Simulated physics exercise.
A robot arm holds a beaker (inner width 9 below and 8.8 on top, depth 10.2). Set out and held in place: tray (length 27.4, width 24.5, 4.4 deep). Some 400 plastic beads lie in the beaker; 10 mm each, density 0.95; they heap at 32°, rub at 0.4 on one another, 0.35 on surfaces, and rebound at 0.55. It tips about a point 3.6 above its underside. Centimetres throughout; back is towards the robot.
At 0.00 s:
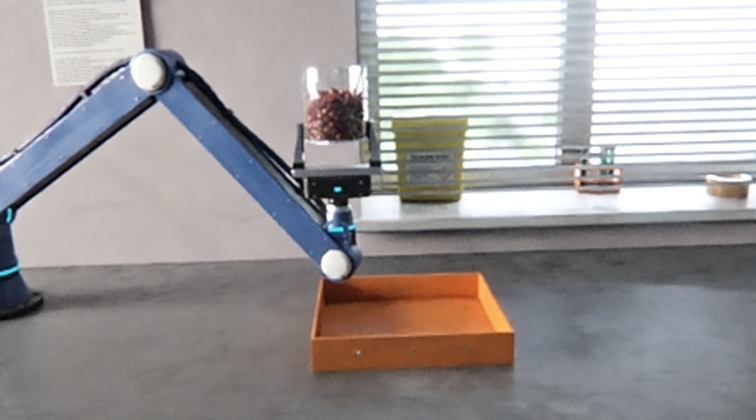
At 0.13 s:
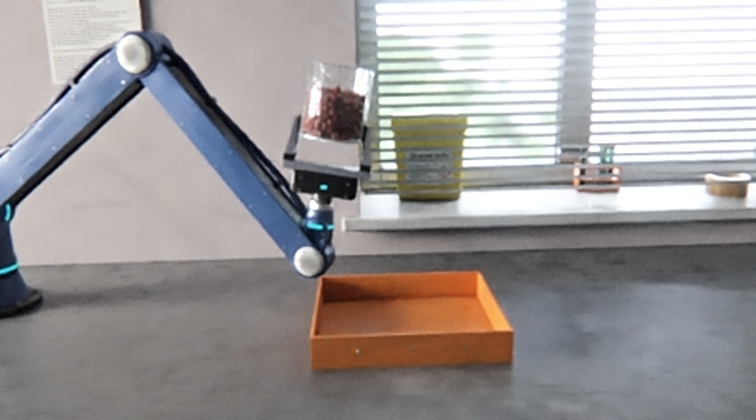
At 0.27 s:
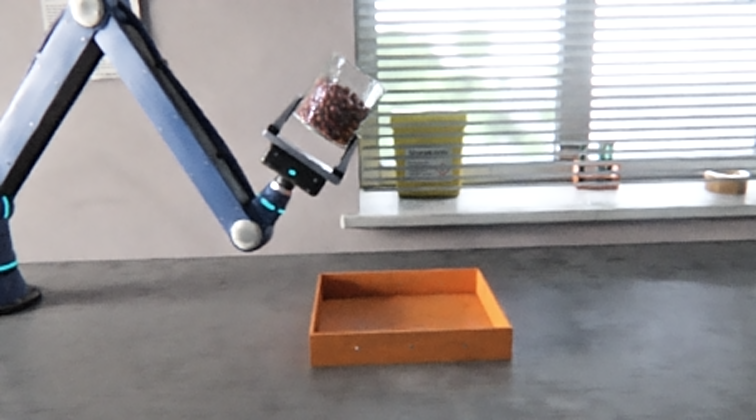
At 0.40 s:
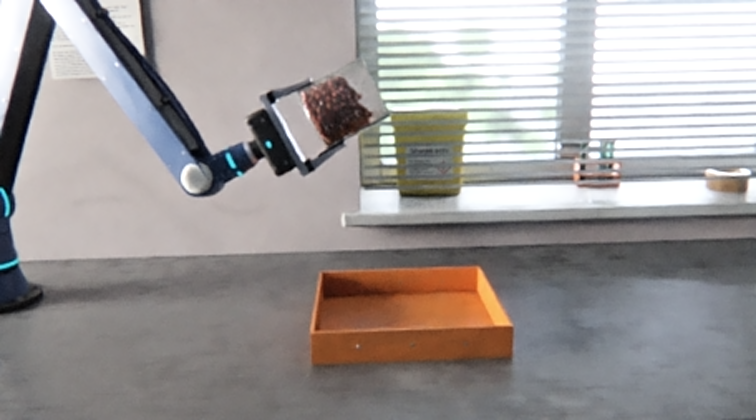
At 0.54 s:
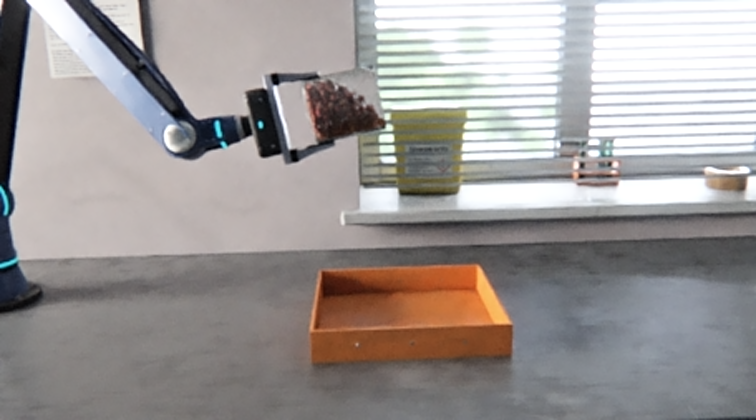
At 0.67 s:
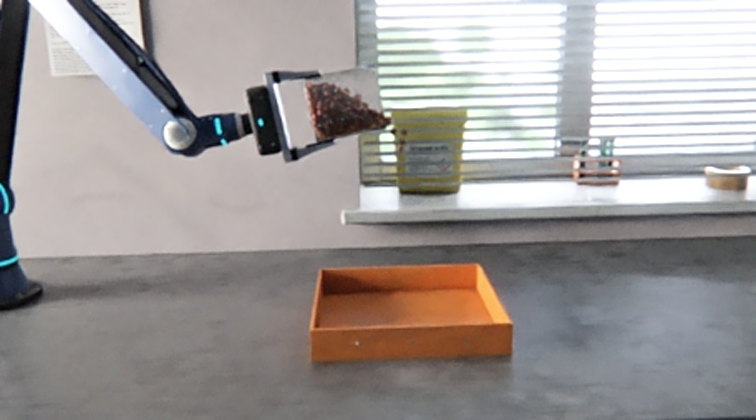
At the start, a blue robot arm holds a clear beaker of dark reddish beads upright above an orange tray. The arm draws back and tilts the beaker rightward until it lies nearly sideways, the beads sliding toward its mouth. Finally, a few beads leave the rim.
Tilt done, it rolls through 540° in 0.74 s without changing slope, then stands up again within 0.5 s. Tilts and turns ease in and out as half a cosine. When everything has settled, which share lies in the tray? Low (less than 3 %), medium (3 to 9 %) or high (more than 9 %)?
Share in the tray: High (more than 9 %).
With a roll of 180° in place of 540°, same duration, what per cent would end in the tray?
In that case some 15 per cent.
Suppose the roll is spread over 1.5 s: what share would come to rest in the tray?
It would be near 35 per cent.
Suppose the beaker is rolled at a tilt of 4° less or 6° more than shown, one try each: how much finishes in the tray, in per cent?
Some 10 and 40 per cent.
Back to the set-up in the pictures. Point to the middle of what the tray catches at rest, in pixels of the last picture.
Around (442, 308).
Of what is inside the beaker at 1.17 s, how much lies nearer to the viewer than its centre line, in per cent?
Roughly 40 per cent.
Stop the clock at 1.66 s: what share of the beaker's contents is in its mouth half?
About 30 per cent.
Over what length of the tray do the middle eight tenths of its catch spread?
Roughly 18 cm.
By 1.17 s, tipped 80°, highest piece 38 above the table; 352 in the beaker, 21 in the tray, 24 in flight or on a rim.
By 1.66 s, tipped 40°, highest piece 37 above the table; 321 in the beaker, 64 in the tray, 2 on the table or floor, 10 in flight or on a rim.
By 2.11 s, upright, highest piece 38 above the table; 321 in the beaker, 72 in the tray, 4 on the table or floor.
By 2.81 s, upright, highest piece 37 above the table; 321 in the beaker, 72 in the tray, 4 on the table or floor.
Final count, 321 in the beaker, 72 in the tray, 4 on the table or floor. That is 18 % in the tray.
